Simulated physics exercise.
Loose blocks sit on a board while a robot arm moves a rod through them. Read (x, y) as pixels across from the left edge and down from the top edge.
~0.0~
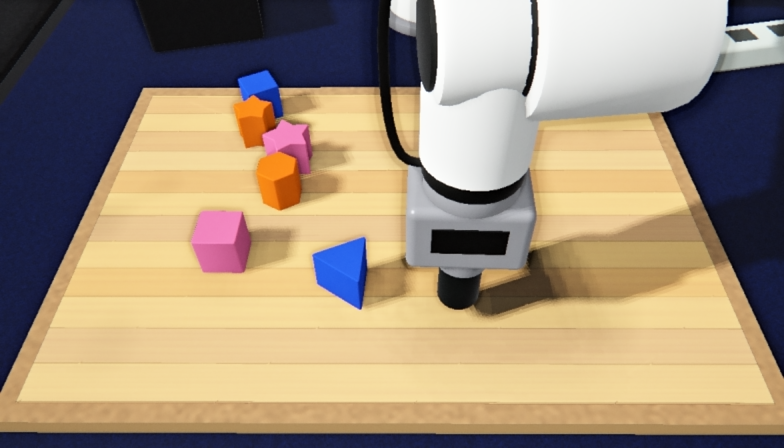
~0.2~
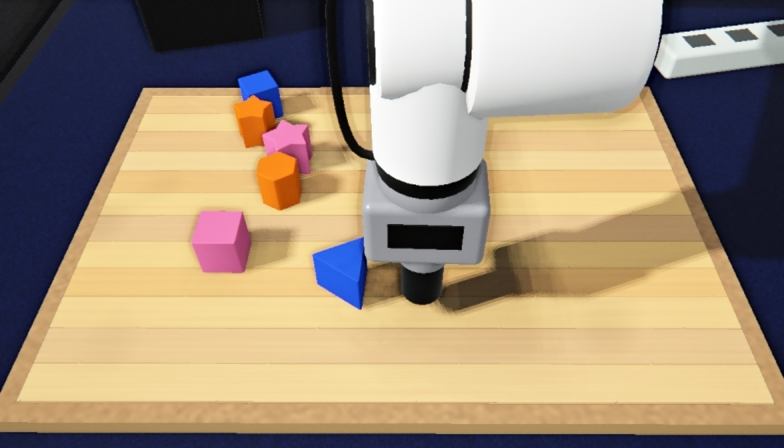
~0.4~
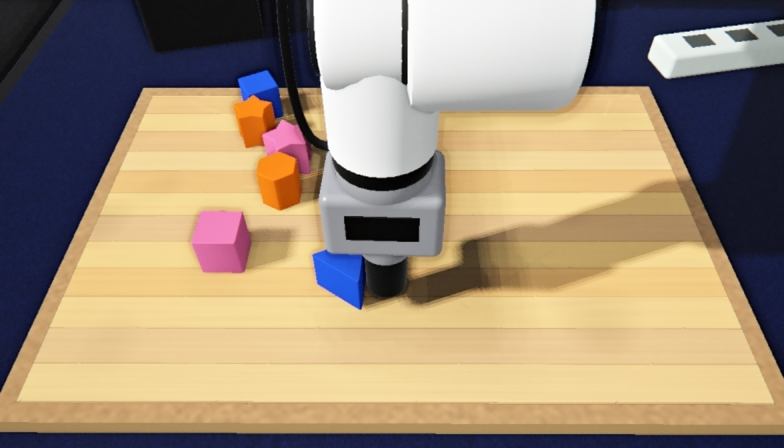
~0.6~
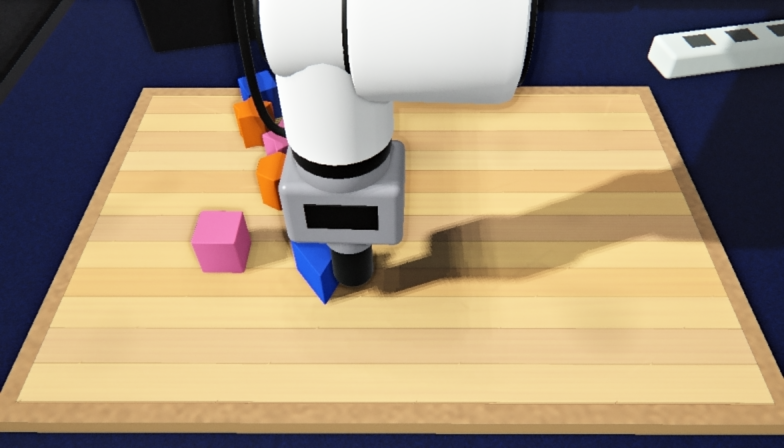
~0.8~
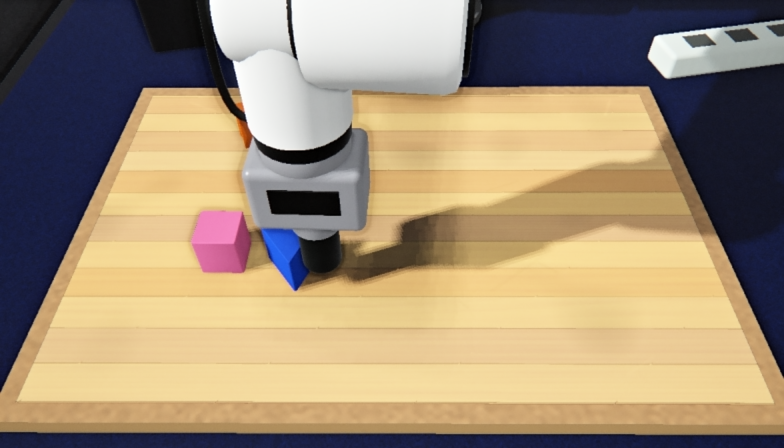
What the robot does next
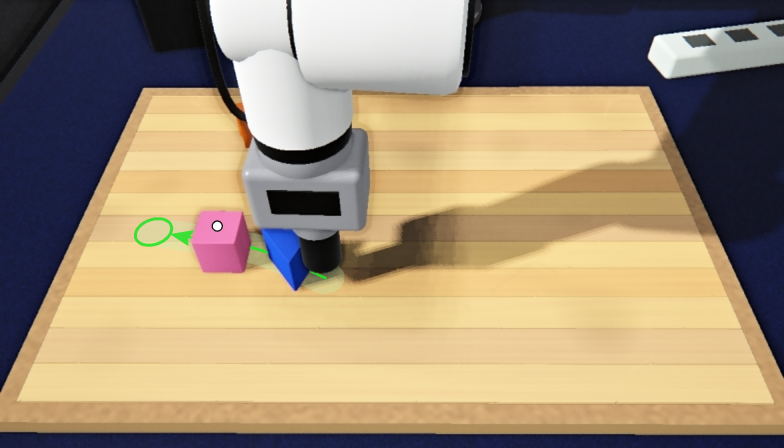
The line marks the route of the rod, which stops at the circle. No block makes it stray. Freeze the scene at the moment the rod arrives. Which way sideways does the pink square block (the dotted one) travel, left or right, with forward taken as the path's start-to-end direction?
The pink square block is shifted sideways to the left, facing along the path from start to end.
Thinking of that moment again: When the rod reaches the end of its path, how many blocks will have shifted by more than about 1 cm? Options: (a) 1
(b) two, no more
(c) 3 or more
Option b.
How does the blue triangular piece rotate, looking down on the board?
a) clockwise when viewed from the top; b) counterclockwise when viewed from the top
a: Clockwise when viewed from the top.
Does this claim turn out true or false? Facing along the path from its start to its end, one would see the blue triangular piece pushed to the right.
True
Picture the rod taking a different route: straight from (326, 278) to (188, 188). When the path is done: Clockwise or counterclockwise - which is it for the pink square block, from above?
Spin direction: Counter-clockwise.
Path on the board, from (326, 278) through (271, 254) and (212, 241) to (154, 232); the dot is on the pink square block.
What follows on the original path. One third of the way, rod (265, 235); pink square block (200, 221), turned 35° anticlockwise; blue triangular piece (236, 207).
Two thirds of the way, rod (205, 222); pink square block (158, 225), turned 45° anticlockwise; blue triangular piece (186, 189), turned 15° clockwise.
At the end, rod (145, 213); pink square block (128, 233), turned 75° anticlockwise; orange hexagon in place; blue triangular piece (163, 178), turned 75° clockwise.
